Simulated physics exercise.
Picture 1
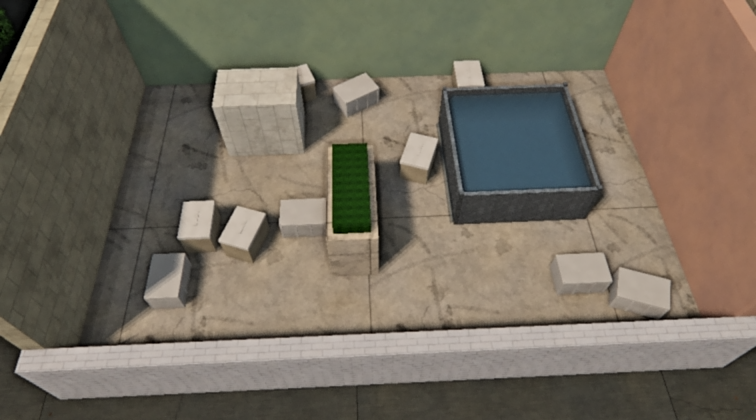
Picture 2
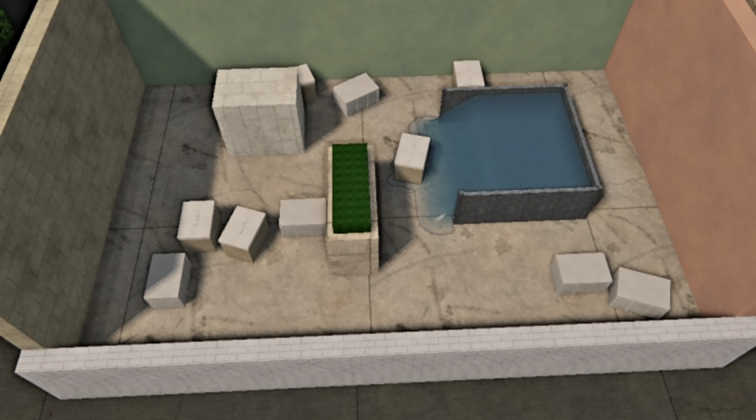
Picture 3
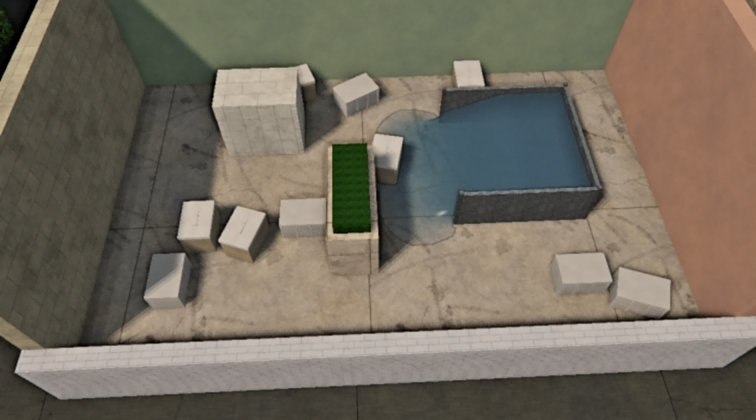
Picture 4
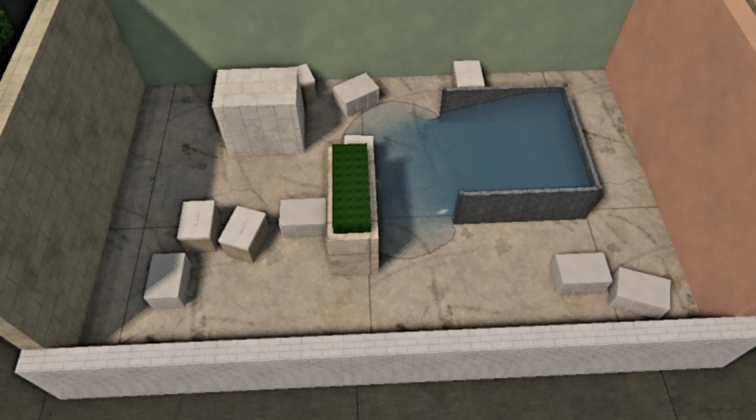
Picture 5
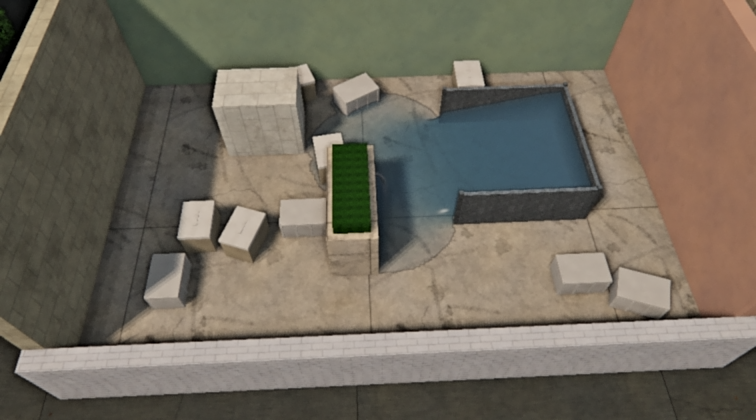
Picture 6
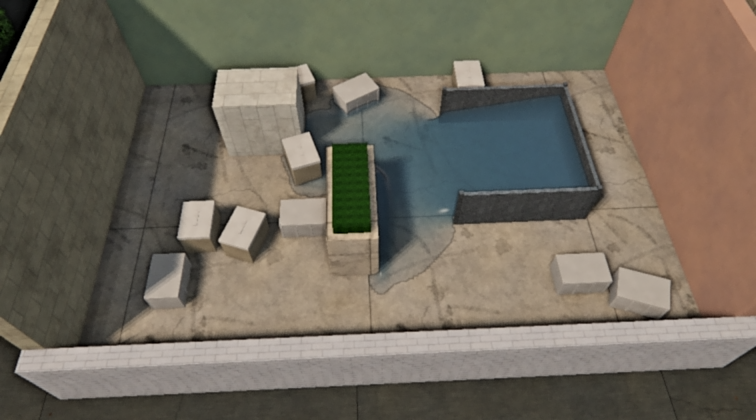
Water spreading left from a dark-walled pool with an opened side, one pale block sliding leftward past a green-topped planter.
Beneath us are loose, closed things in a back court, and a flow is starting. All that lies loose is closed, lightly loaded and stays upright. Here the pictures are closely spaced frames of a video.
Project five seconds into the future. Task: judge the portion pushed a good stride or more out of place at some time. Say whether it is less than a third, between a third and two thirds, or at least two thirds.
It is at least two thirds.
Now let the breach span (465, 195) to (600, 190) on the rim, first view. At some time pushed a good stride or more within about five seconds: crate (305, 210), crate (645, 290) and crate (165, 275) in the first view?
Here is how they go, in order: Fails to go that far, dislodged that far, and dislodged that far.
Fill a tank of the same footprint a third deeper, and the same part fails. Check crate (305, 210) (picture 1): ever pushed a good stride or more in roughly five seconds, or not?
For that one, it's within that distance.
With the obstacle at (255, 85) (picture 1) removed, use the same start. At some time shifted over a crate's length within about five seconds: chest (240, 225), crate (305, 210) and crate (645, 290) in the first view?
Well, the first stayed in place, the second stayed in place, and the third was pushed clear.
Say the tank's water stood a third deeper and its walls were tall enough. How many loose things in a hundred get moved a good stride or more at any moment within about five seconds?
Around 90 in a hundred.
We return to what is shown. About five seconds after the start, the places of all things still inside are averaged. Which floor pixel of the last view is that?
I'd put it roughly at (353, 227).
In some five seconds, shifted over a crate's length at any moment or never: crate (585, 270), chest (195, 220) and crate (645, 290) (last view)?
Never got far, went a long way, went a long way.
A moment on, 1 of 10 are well off their spots; 0 afloat.
Next, 3 of 10 are well off their spots; 2 afloat.
Later, 4 of 10 are well off their spots; 6 afloat.
In the end, 8 of 10 are well off their spots, and 8 have been at some point; 8 afloat.
